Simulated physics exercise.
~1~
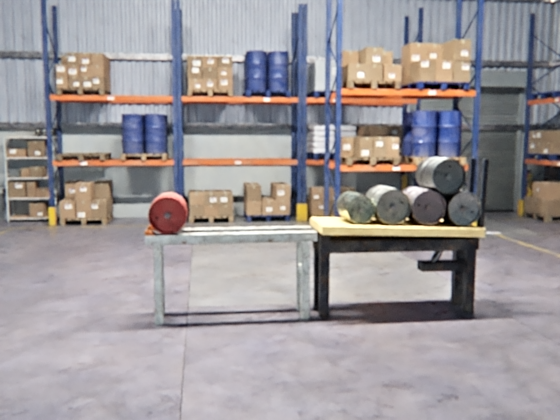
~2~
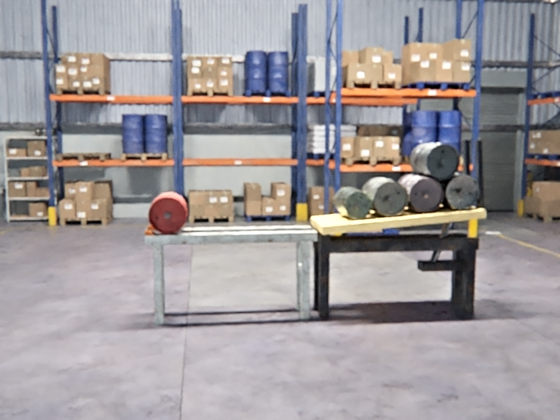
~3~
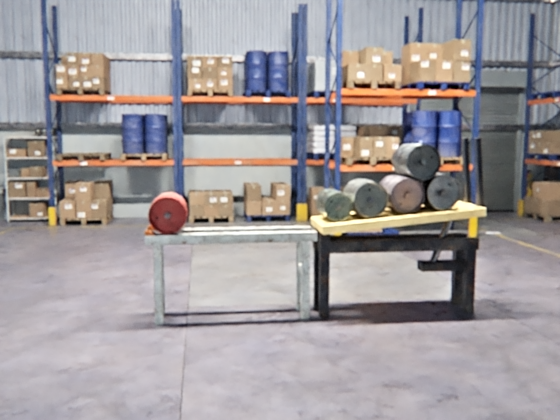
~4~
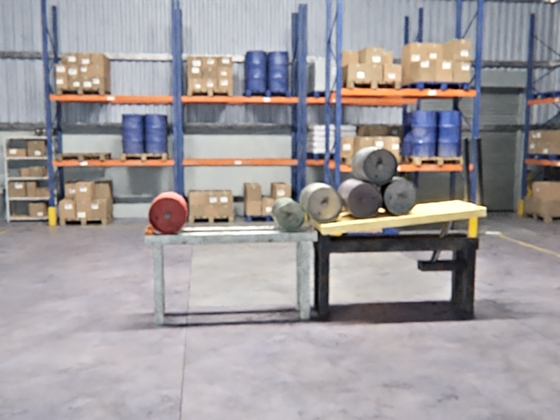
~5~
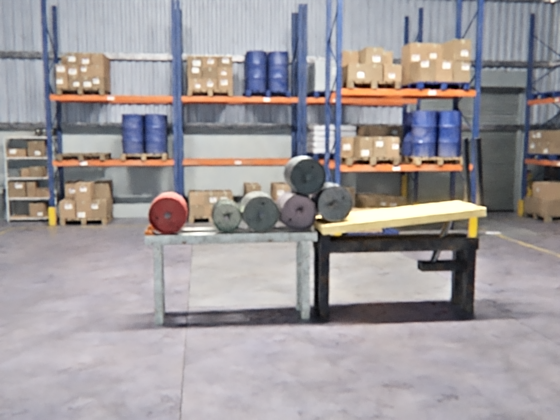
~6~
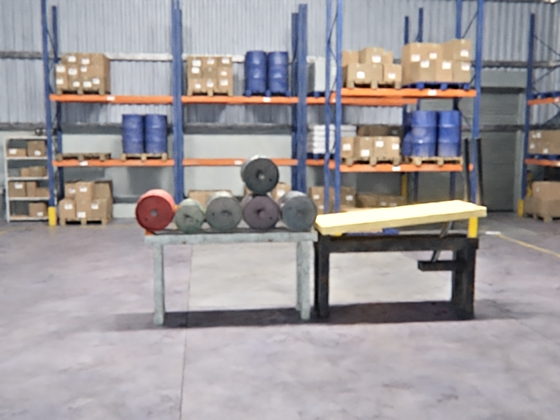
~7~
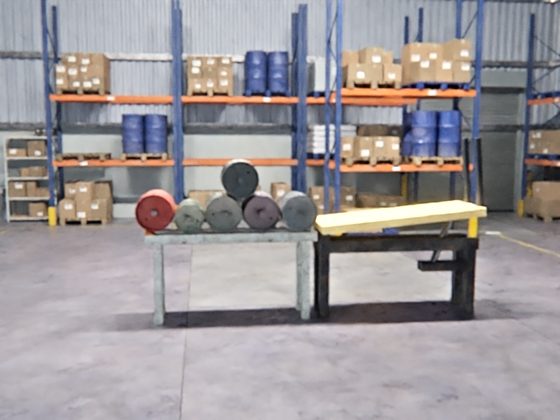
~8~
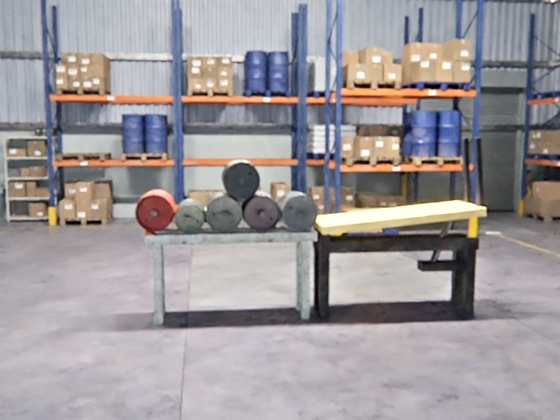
A yellow deck tipped to the left, and the dark kegs on it rolled onto the rack beside it, knocking into the red keg and nudging it slightly left, before all settled in a row with one keg resting on top.
